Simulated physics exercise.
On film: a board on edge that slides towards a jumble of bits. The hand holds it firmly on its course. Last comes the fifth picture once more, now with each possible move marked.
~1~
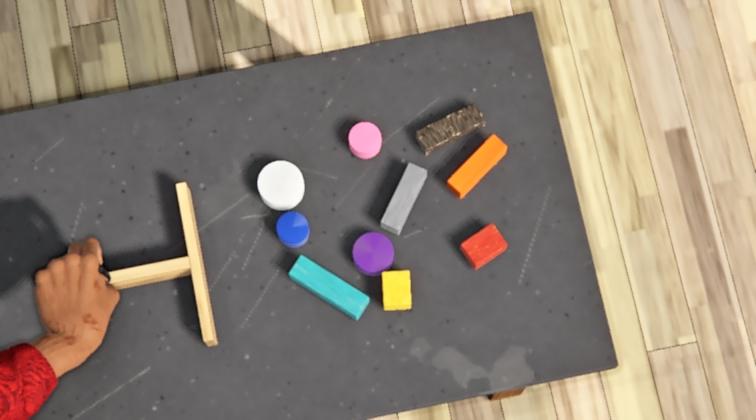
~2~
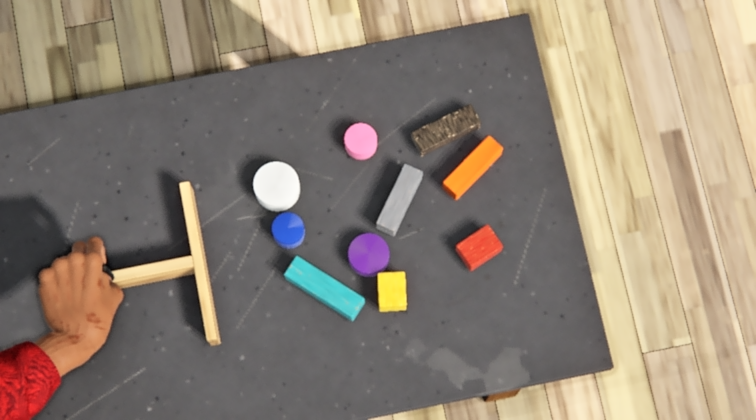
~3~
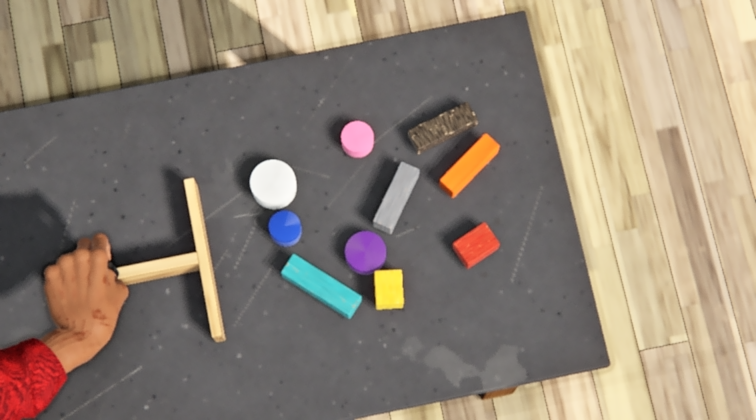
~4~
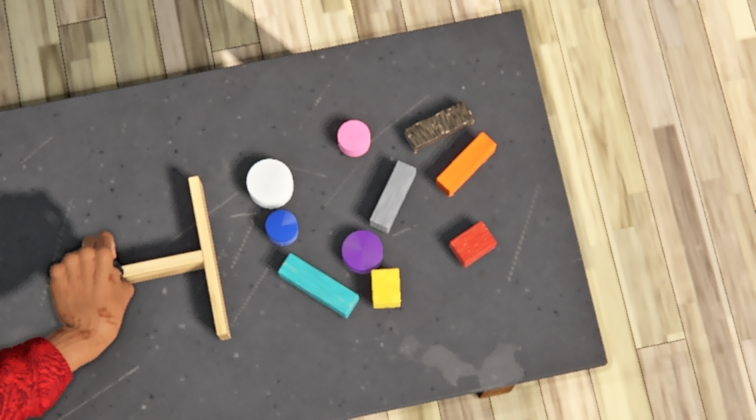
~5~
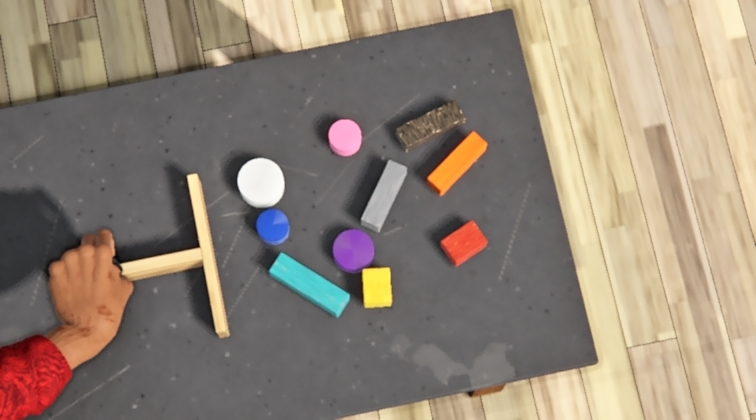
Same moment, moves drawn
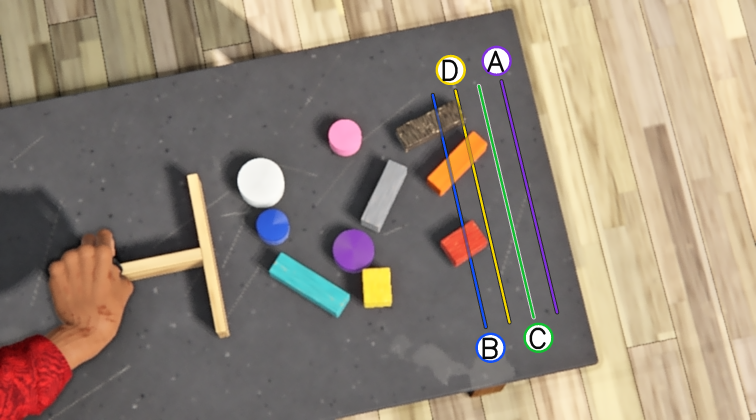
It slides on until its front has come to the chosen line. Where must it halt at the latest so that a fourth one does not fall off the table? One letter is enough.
No fourth one falls up to C.
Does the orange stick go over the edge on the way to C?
By then, yes.
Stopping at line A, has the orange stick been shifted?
Yes.
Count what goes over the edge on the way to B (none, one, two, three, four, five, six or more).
By then, none.
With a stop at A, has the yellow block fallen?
By then, yes.
On the marked copy, A at (529, 195); B at (459, 209); C at (506, 199); D at (482, 204).
Taking C. A third of the way, board (314, 230); turquoise bar (342, 281); white tin (329, 170).
Two thirds of the way, board (422, 208); red block (514, 248); orange stick (487, 163).
When it is over, board (504, 192); orange stick over the edge; red block over the edge; two fallen.
As for the rest, A drops five; B is within the limit but short; D is within the limit but short.
